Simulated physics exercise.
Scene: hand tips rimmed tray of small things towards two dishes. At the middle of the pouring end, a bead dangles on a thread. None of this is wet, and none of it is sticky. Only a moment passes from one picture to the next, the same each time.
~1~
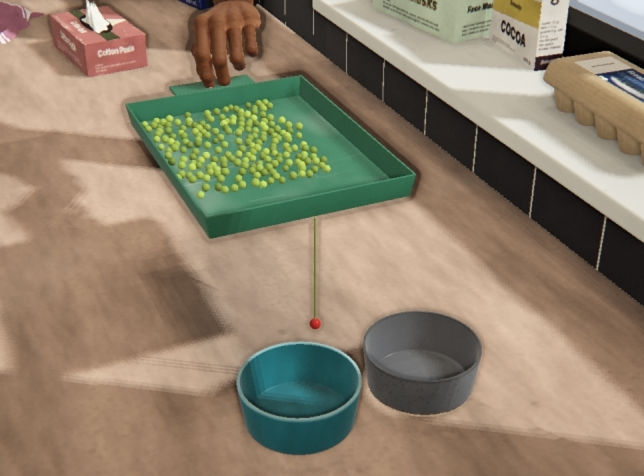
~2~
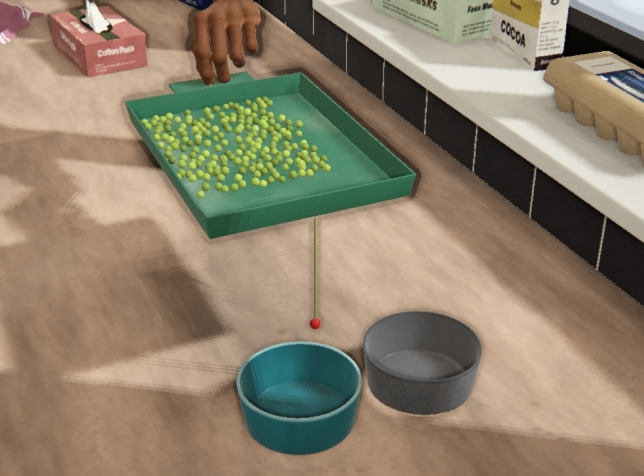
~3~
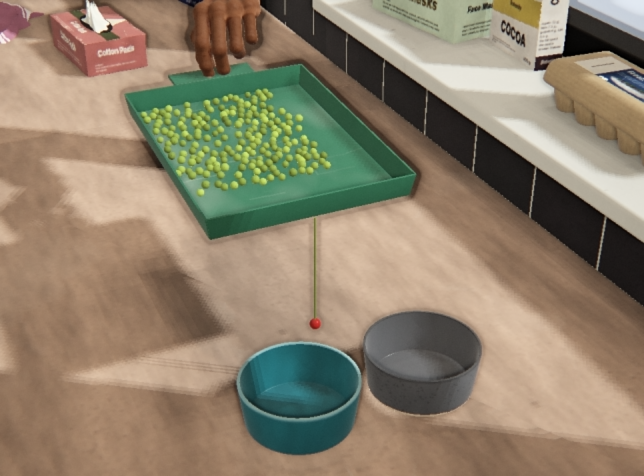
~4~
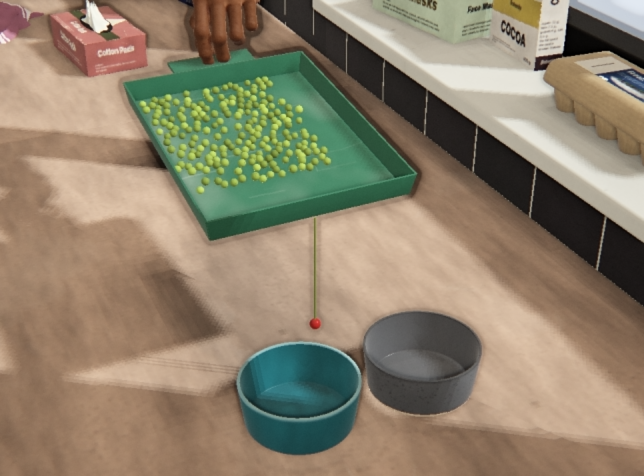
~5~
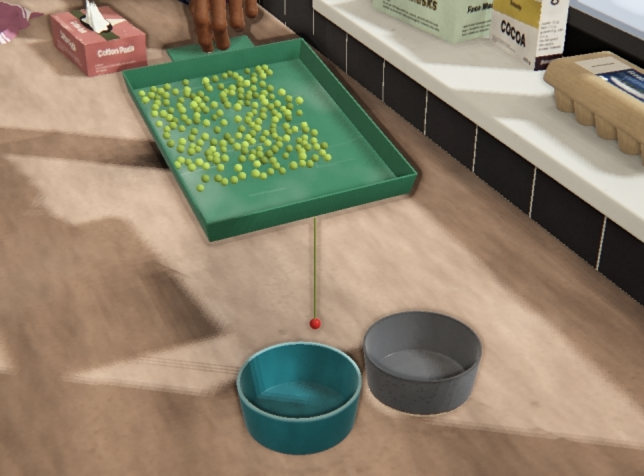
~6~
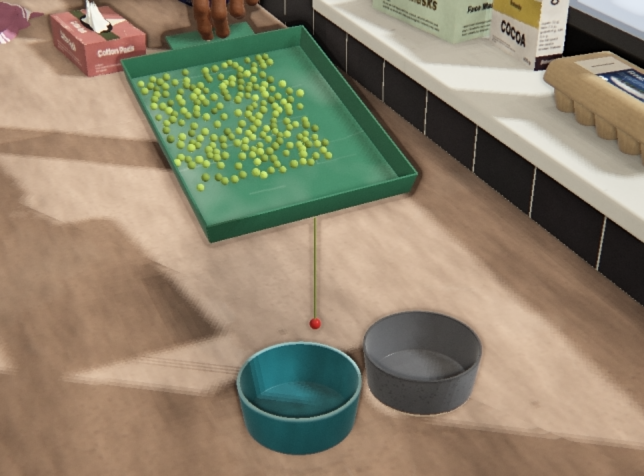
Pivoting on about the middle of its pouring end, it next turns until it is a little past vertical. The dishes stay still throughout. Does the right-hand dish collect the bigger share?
No, the left-hand dish does.
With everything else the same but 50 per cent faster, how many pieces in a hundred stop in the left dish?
About 60 %.
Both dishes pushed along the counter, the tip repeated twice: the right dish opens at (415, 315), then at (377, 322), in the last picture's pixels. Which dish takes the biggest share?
The dish to the left, then the dish to the left.
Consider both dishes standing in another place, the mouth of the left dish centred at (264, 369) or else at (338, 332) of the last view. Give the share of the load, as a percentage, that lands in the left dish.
About 80 per cent, then about 0 per cent.
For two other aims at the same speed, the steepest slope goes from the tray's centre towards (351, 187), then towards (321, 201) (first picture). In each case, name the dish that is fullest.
Case one: The dish to the right. Case two: The dish to the right.
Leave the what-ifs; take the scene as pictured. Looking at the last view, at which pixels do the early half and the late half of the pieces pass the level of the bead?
Starting near (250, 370), moving on to near (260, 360).
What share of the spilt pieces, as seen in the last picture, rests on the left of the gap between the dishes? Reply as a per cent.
It works out at some 100 percent.
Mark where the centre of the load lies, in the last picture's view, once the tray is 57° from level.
Near the pixel (260, 211).
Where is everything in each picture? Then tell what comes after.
In the first frame, corners of the pouring end at (209, 215) and (410, 173), level; middle of the load at (238, 142), dried peas; left dish at (324, 433); right dish at (451, 395); bead on its thread at (315, 324).
In the second frame, corners of the pouring end at (209, 216) and (410, 173), level; middle of the load at (238, 140).
In the third frame, corners of the pouring end at (209, 217) and (410, 173), tipped barely, lowest at the left corner; middle of the load at (238, 135).
In the fourth frame, corners of the pouring end at (209, 219) and (411, 173), tipped a little, lowest at the left corner; middle of the load at (238, 127).
In the fifth frame, corners of the pouring end at (209, 221) and (411, 172), tipped a little, lowest at the left corner; middle of the load at (238, 119).
In the sixth frame, corners of the pouring end at (210, 223) and (412, 172), tipped a little, lowest at the left corner; middle of the load at (238, 113); left dish at (324, 433); right dish at (451, 395).
Soon, tray tipped steeply; nearly all on the tray; a stray few in the left dish; a stray few outside both; a stray few in the air.
A while on, tray tipped right over; about two thirds on the tray; a small part in the left dish; a small part outside both; about a quarter in the air.
Towards the end, tray tipped past a quarter turn; about two thirds in the left dish; about a third outside both.
Finally, tray tipped past a quarter turn; about two thirds in the left dish; none in the right dish; about a third outside both.
